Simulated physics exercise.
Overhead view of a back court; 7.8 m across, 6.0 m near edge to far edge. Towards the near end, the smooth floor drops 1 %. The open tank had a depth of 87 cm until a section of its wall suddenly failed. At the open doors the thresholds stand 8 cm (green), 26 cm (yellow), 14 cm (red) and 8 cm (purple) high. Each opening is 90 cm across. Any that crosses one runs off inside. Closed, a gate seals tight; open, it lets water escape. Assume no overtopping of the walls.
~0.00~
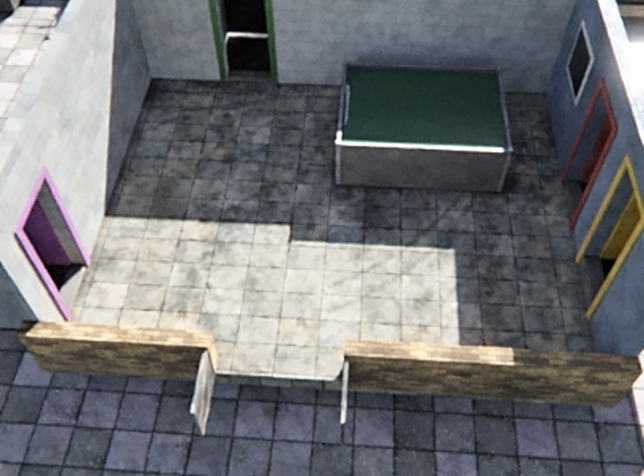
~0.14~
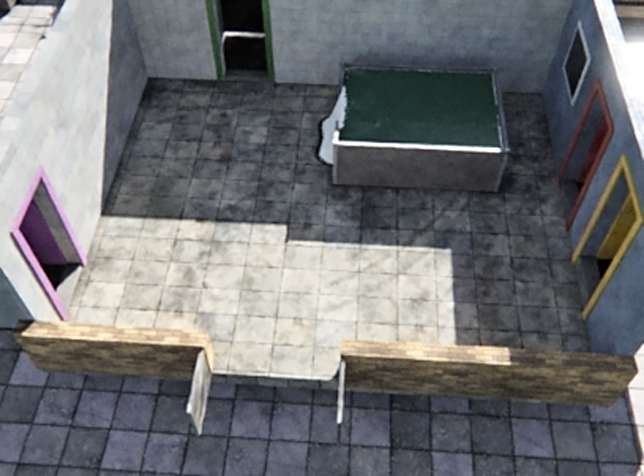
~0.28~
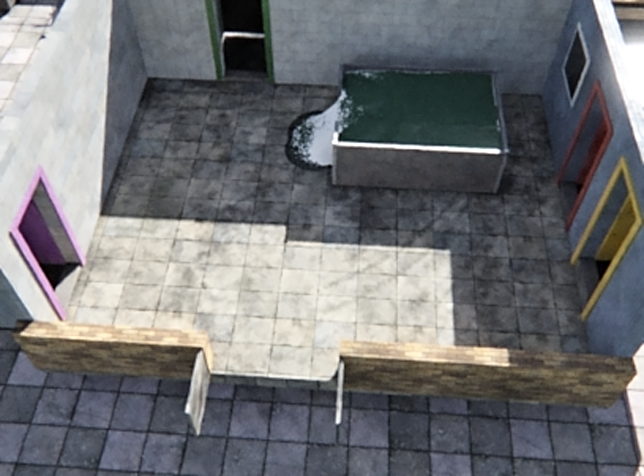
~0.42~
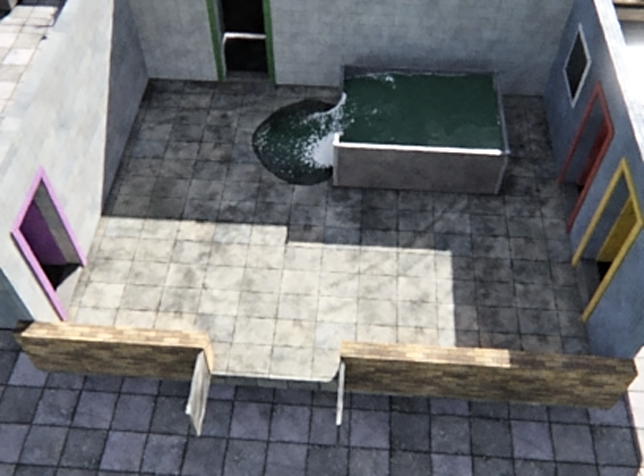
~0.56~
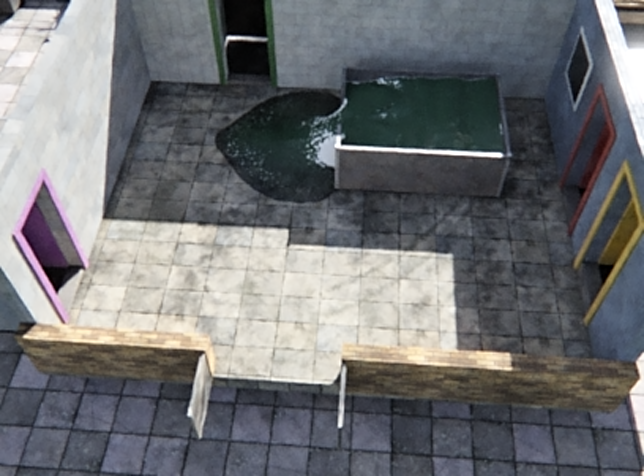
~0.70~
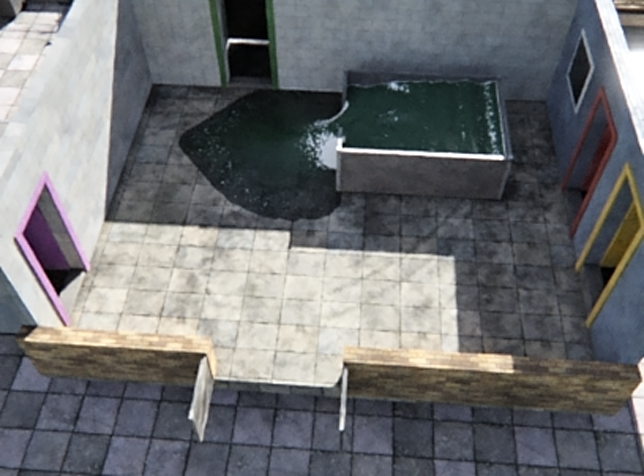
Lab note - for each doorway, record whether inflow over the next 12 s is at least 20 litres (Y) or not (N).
Record: Green door Y; yellow door N; red door N; purple door Y.
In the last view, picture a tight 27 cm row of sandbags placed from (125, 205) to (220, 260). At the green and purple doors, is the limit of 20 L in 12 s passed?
Green exceeded, purple within the limit.
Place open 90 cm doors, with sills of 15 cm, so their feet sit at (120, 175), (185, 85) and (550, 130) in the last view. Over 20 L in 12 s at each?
Well, the first is on the high side, the second is on the high side, and the third is on the low side.
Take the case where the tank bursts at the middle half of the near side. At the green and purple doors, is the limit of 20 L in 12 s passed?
Versus the limit - green: Within, purple: Exceeded.
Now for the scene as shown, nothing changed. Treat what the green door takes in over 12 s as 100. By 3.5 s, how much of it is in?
That works out near 40%.
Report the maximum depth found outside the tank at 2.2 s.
About 48 cm.
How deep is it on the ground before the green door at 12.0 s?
The depth comes to around 5.5 centimetres.
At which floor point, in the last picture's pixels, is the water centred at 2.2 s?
The water's centre sits at about (328, 152).
After 1.4 s water covers 35 % of the floor and is deepest (54 cm) near (338, 147); green door 19 cm at the sill, 4 L in, yellow door not reached, red door not reached, purple door not reached.
After 2.2 s water covers 40 % of the floor and is deepest (48 cm) near (179, 88); green door 17 cm at the sill, 42 L in, yellow door not reached, red door not reached, purple door 13 cm at the sill, 0 L in.
After 3.5 s water covers 45 % of the floor and is deepest (33 cm) near (71, 353); green door 14 cm at the sill, 80 L in, yellow door not reached, red door not reached, purple door 12 cm at the sill, 15 L in.
After 7.0 s water covers 85 % of the floor and is deepest (24 cm) near (81, 290); green door 13 cm at the sill, 177 L in, yellow door 12 cm at the sill, 0 L in, red door not reached, purple door 23 cm at the sill, 157 L in.
After 12.0 s water covers 100 % of the floor and is deepest (15 cm) near (59, 353); green door 5 cm at the sill, 190 L in, yellow door 13 cm at the sill, 0 L in, red door 10 cm at the sill, 0 L in, purple door 14 cm at the sill, 329 L in.
